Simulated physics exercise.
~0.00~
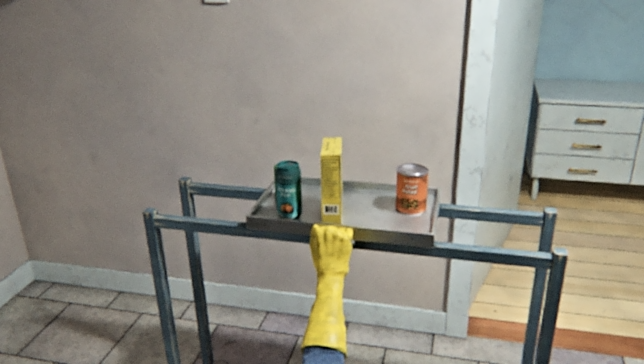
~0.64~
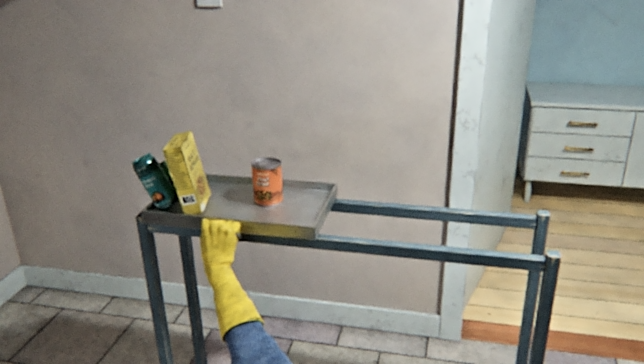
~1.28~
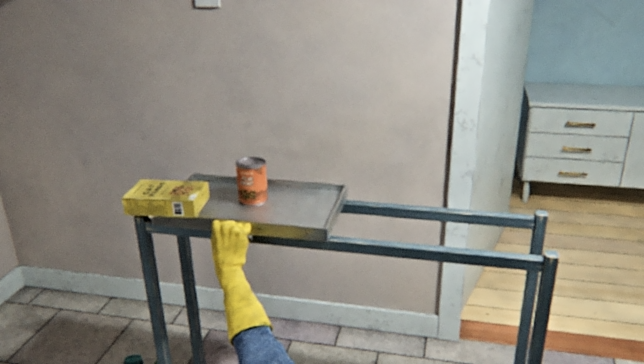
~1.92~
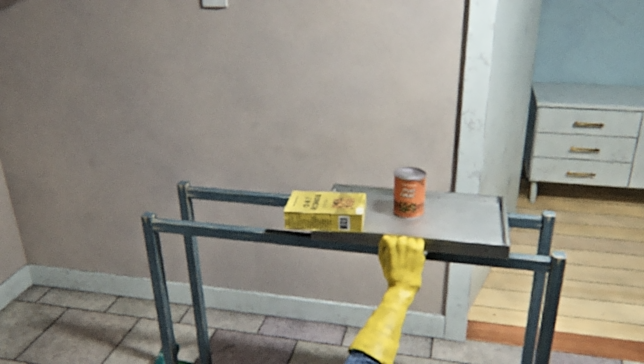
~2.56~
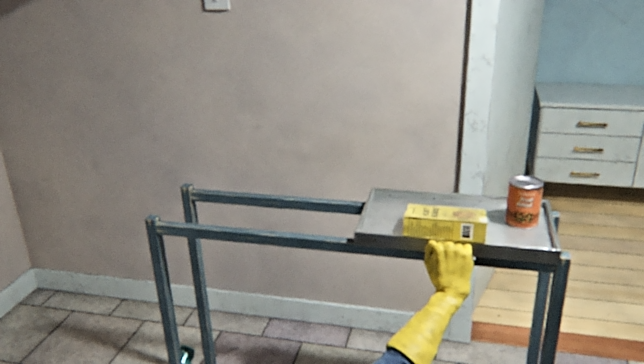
A yellow-gloved hand grips the front of a shallow grey tray on a metal rail frame, seen from in front in a room with a plain wall, tiled floor and white drawers at right. A turquoise can and a yellow packet stand at left and centre, with an orange tin at right. The hand slides the tray left, and the can and packet lean sharply. The packet falls on its side while the can drops to the floor. The hand then pushes the tray far right, ending with the packet lying flat and the orange tin still upright.
